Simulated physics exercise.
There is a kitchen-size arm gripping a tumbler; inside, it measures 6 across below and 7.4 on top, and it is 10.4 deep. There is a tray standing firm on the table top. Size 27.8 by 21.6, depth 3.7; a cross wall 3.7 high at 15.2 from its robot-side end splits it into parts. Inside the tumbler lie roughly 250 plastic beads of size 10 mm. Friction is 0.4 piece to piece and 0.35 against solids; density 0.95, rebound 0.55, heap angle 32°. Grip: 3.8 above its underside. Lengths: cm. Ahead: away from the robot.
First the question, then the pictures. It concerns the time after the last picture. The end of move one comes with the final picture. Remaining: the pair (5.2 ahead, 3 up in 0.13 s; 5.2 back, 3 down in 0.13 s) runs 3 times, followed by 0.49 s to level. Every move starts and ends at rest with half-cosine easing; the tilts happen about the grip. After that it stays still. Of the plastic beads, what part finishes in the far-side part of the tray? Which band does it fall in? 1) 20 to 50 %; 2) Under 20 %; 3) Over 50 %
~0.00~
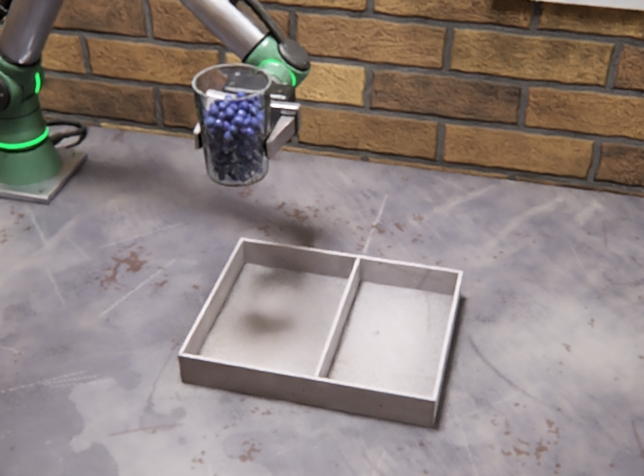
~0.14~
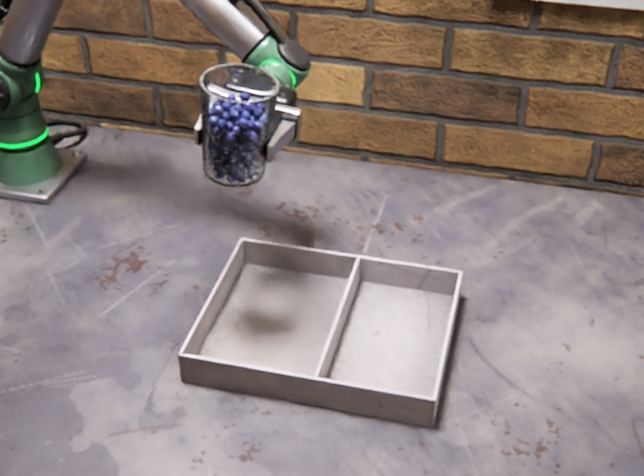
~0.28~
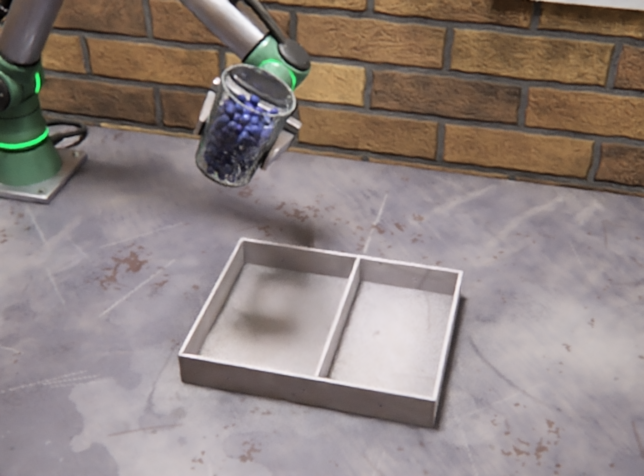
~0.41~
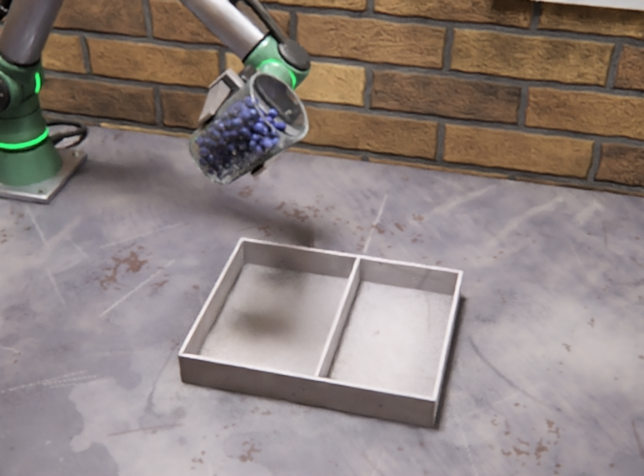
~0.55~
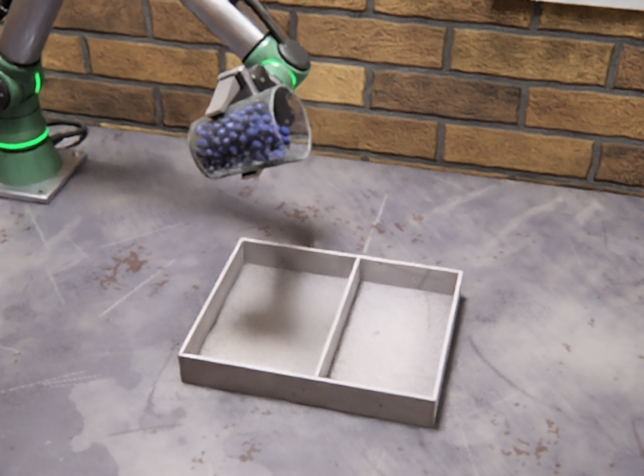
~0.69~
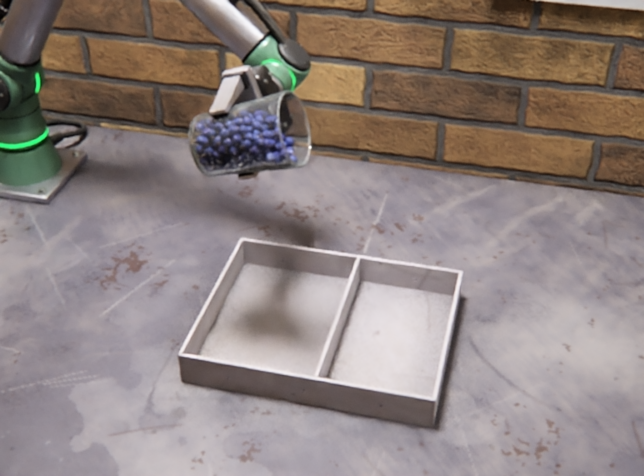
The answer is 3.
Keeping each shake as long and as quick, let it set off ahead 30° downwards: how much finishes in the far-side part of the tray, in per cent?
I'd say close to 25 per cent.
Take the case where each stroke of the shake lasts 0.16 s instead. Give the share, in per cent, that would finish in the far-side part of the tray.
About 55 per cent in that case.
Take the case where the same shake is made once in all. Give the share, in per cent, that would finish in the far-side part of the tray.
Expected share: About 55 %.
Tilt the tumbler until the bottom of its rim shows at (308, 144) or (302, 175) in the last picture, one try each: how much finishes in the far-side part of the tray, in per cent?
First try about 40 per cent, second try about 85 per cent.
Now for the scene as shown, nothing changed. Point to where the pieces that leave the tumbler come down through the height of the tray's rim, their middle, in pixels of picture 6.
Centre: About (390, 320).
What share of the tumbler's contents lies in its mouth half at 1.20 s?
Mouth half share: Roughly 100 %.
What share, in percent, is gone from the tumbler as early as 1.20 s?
Share gone by then: Close to 75 %.
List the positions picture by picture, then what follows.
The first frame shows tumbler middle at (235, 129), level; upper third of the load around (234, 119), from x 205 to 265, top at y 95; 249 in the tumbler.
The second frame shows tumbler middle at (237, 129), tilted 7° forward; upper third of the load around (235, 119), from x 210 to 265, top at y 95.
The third frame shows tumbler middle at (241, 130), tilted 25° forward; upper third of the load around (240, 120), from x 205 to 275, top at y 100.
The fourth frame shows tumbler middle at (245, 133), tilted 46° forward; upper third of the load around (243, 123), from x 200 to 280, top at y 100.
The fifth frame shows tumbler middle at (247, 137), tilted 64° forward; upper third of the load around (242, 126), from x 200 to 285, top at y 110.
The sixth frame shows tumbler middle at (248, 138), tilted 71° forward; upper third of the load around (239, 127), from x 200 to 290, top at y 115; 249 in the tumbler.
By 1.20 s, tilted 71° forward, highest piece 27 above the table; 131 in the far-side part, 62 in the tumbler, 15 in the robot-side part, 4 on the table or floor, 37 in flight or on a rim.
By 1.71 s, tilted 38° forward, highest piece 26 above the table; 167 in the far-side part, 33 in the tumbler, 32 in the robot-side part, 16 on the table or floor, 1 in flight or on a rim.
By 2.16 s, level, highest piece 26 above the table; 169 in the far-side part, 33 in the tumbler, 31 in the robot-side part, 16 on the table or floor.
By 3.21 s, level, highest piece 26 above the table; 169 in the far-side part, 33 in the tumbler, 31 in the robot-side part, 16 on the table or floor.
Final count, 169 in the far-side part, 33 in the tumbler, 31 in the robot-side part, 16 on the table or floor. That is 68 % in the far-side part of the tray.
